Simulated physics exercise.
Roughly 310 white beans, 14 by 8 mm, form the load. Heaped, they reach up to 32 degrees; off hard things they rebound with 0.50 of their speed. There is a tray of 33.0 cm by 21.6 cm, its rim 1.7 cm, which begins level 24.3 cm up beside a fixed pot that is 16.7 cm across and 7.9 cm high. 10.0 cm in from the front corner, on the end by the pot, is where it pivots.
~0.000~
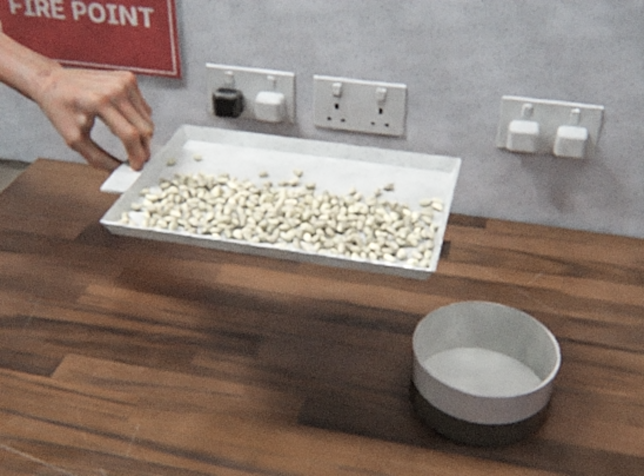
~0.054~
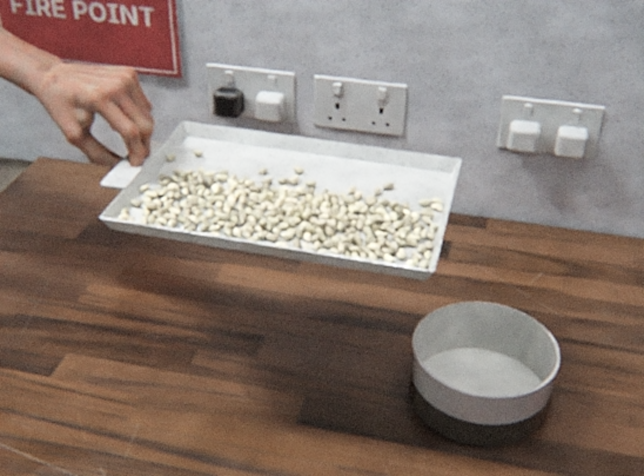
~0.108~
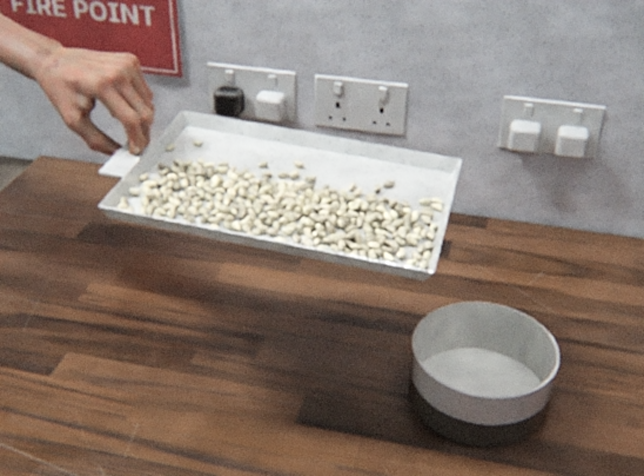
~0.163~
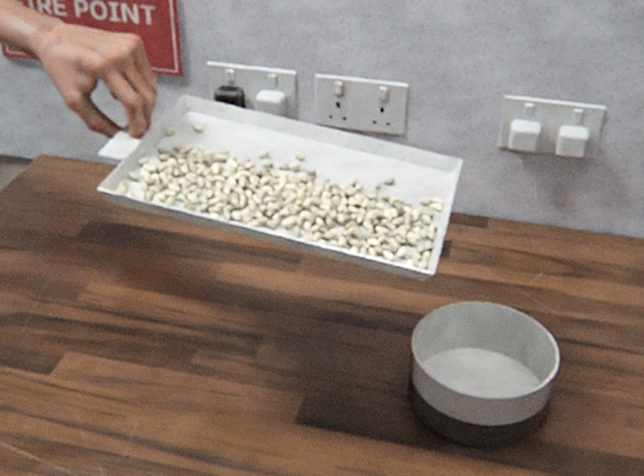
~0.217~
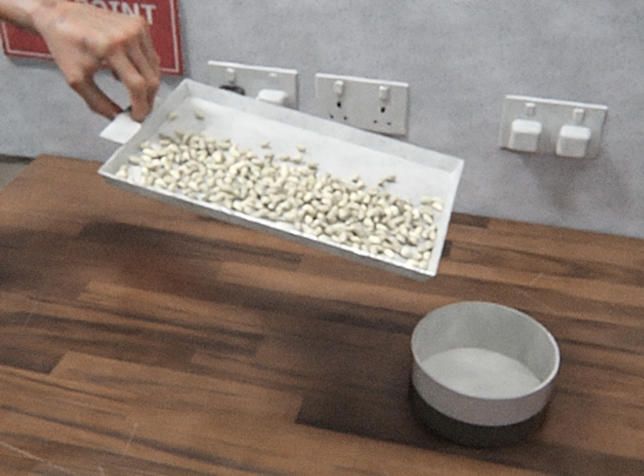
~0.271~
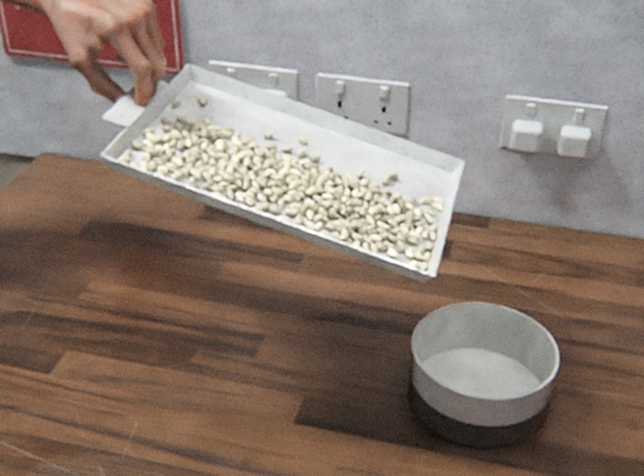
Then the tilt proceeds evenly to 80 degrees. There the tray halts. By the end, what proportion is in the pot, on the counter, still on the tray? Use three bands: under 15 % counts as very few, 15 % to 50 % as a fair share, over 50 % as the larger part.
Pot: The larger part; counter: A fair share; tray: Very few.
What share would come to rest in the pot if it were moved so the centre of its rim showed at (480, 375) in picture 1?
Roughly 70 per cent.
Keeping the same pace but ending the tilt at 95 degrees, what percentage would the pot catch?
It would be near 65 per cent.
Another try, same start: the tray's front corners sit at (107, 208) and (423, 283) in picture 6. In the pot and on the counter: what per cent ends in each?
That works out as pot 0 and counter 100.
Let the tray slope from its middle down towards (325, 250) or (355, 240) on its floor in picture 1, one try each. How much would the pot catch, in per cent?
I'd put it at roughly 0 per cent for the first tilt and roughly 10 per cent for the second.
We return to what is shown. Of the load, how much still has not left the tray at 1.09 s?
Reading: Approx. 30%.
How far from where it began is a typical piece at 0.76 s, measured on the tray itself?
It has moved some 9 cm from its start.
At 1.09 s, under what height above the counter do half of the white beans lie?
Around 16 cm up.
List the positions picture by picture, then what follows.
The first picture shows tray tilt 0 degrees, front corners at (111, 218) and (427, 265); middle of the pieces at (280, 213); pot at (486, 346).
The second picture shows tray tilt 1 degrees, front corners at (110, 215) and (427, 265); middle of the pieces at (280, 211).
The third picture shows tray tilt 3 degrees, front corners at (109, 203) and (427, 266), lowest corner right front; middle of the pieces at (280, 206).
The fourth picture shows tray tilt 7 degrees, front corners at (108, 187) and (427, 267), lowest corner right front; middle of the pieces at (280, 197).
The fifth picture shows tray tilt 10 degrees, front corners at (109, 170) and (428, 268), lowest corner right front; middle of the pieces at (282, 190).
The sixth picture shows tray tilt 14 degrees, front corners at (111, 154) and (428, 269), lowest corner right front; middle of the pieces at (295, 186); pot at (485, 347). Its pace works out near 65 degrees a second.
After 0.76 s, tilt 45 degrees; the tray holds 100 %, the pot 0 %.
After 1.09 s, tilt 67 degrees; the tray holds 30 %, the pot 20 %.
After 1.51 s, tilt 80 degrees; the tray holds 5 %, the pot 55 %.
In the end, at 2.7 s, pot 60 %, counter 40 %, tray 0 %.
